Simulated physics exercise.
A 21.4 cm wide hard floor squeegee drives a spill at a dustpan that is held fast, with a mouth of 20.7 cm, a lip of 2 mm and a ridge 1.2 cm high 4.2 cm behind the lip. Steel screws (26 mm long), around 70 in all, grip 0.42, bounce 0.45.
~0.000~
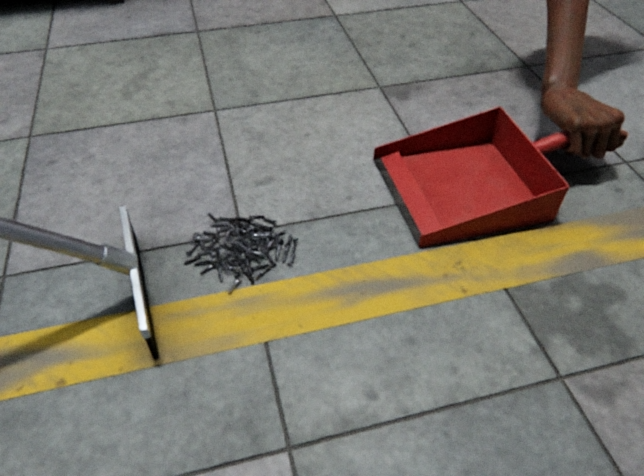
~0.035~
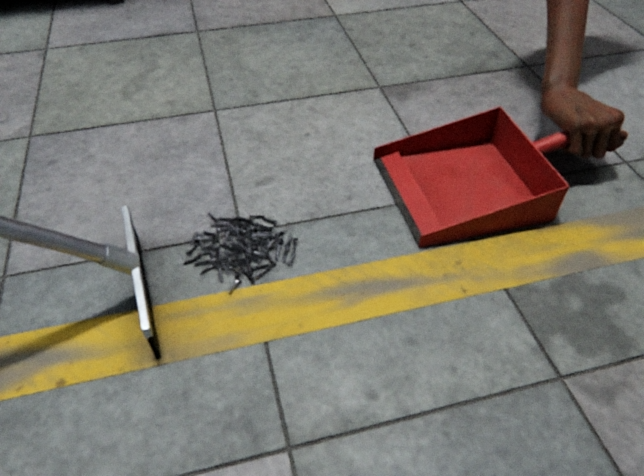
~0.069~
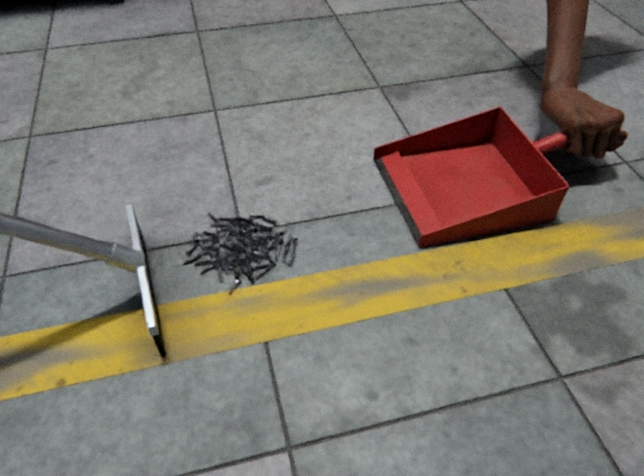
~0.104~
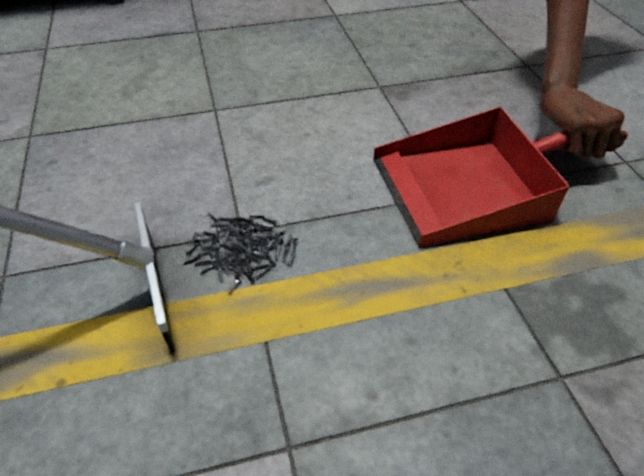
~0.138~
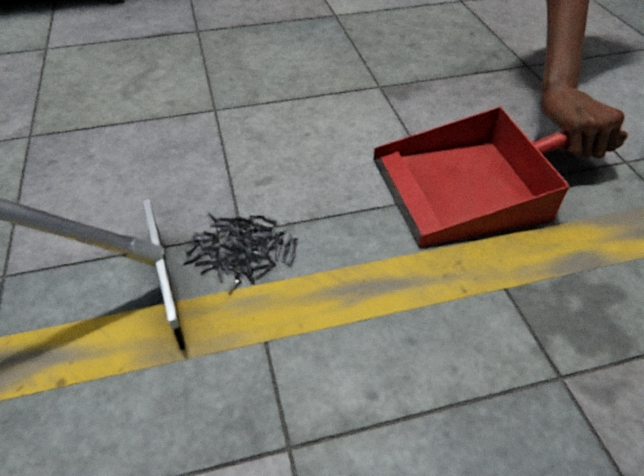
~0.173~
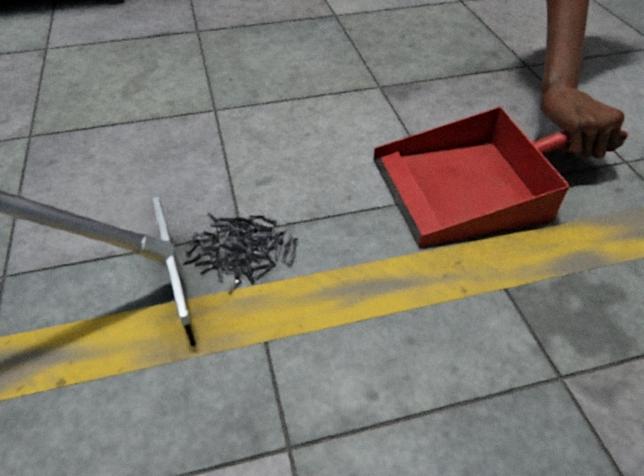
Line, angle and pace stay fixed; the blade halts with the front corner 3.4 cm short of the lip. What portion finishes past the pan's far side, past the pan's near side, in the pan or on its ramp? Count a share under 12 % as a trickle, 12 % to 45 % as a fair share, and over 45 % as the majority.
Past the pan's far side: A trickle. Past the pan's near side: A trickle. In the pan or on its ramp: A trickle.
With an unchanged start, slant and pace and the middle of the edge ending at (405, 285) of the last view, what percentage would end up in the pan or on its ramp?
Close to 0 in a hundred.
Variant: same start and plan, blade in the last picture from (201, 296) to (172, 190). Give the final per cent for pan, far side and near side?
Pan: 0, far side: 25, near side: 5.
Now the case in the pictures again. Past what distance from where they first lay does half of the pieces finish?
It comes to some 24 cm.
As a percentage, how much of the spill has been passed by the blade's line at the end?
Close to 5 percent.
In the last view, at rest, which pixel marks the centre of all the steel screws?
Around (383, 206).
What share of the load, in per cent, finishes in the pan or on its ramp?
Roughly 5 %.
After 0.56 s, middle of the blade 20 cm from the lip; 0 % over the lip, far side 0 %, near side 5 %.
After 0.82 s, middle of the blade 11 cm from the lip; 0 % over the lip, far side 0 %, near side 5 %.
After 1.19 s, middle of the blade 5 cm from the lip; 5 % over the lip, far side 5 %, near side 5 %.
At rest (2.0 s), far side 0 %, near side 5 %, pan 5 %, in front of the lip or behind the blade 95 %.
